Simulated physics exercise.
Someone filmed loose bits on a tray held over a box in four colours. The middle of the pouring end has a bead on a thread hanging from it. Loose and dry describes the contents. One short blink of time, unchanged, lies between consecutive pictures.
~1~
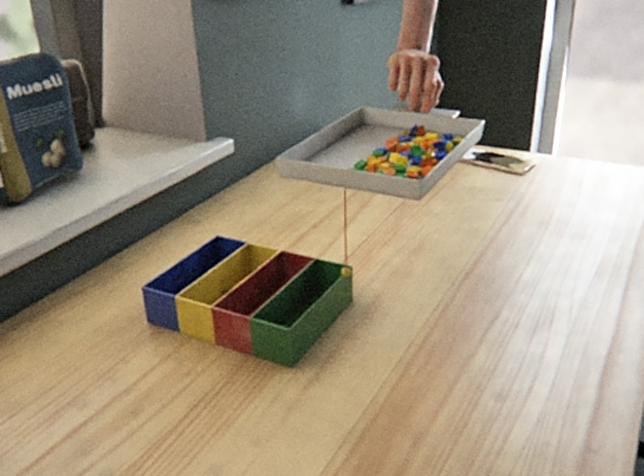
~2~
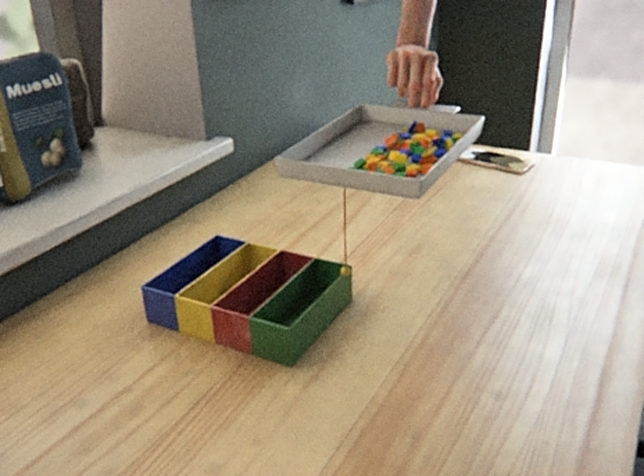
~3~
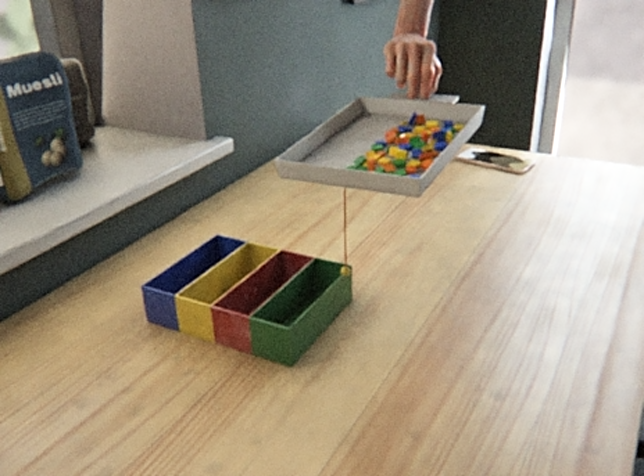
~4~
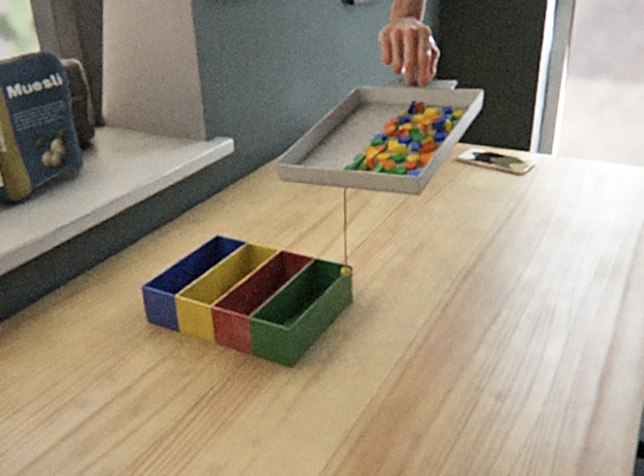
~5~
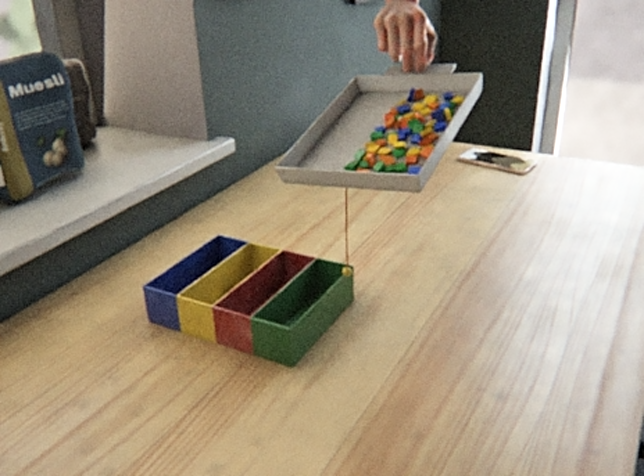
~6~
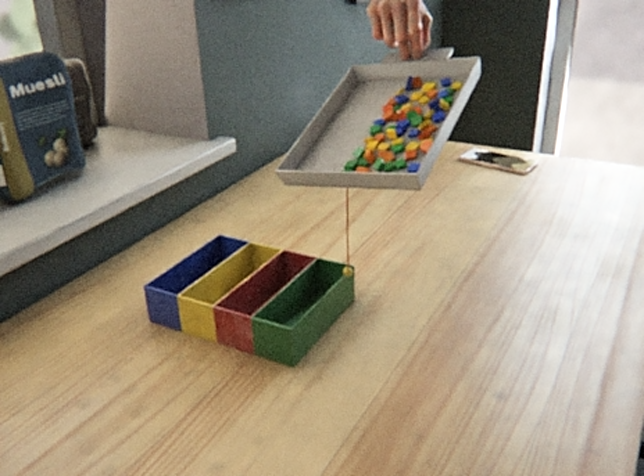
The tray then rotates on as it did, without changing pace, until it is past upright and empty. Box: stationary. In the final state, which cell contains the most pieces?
The red one contains the most.
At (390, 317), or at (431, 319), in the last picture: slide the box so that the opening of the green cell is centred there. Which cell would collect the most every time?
Try 1: That blue cell. Try 2: Blue.
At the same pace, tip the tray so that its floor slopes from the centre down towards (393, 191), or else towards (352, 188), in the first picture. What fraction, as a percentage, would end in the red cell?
Shares: About 0 in a hundred, then about 10 in a hundred.
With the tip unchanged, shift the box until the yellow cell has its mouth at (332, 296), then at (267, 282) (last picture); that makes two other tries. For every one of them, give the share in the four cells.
70 %, 100 %.
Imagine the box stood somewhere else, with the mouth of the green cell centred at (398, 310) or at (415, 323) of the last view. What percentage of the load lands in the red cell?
0 %, then 0 %.
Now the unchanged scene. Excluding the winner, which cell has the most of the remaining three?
Just behind the top cell comes the cell in green.
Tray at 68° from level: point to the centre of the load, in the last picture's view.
The load is centred near (328, 158).
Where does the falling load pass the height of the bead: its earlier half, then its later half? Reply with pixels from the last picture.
The leading part at (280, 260), the rest of it at (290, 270).
Shortly afterwards, tray tipped steeply; the whole lot on the tray.
Next, tray tipped past a quarter turn; near two thirds on the tray; a little in the red cell; only a few in the yellow cell; near a quarter falling or outside the box.
Some moments later, tray tipped past a quarter turn; near two thirds in the red cell; near a quarter in the green cell; only a few in the yellow cell; a little falling or outside the box.
In the end, tray tipped past a quarter turn; near two thirds in the red cell; near a quarter in the green cell; only a few in the yellow cell; none at all in the blue cell; a little outside the box.
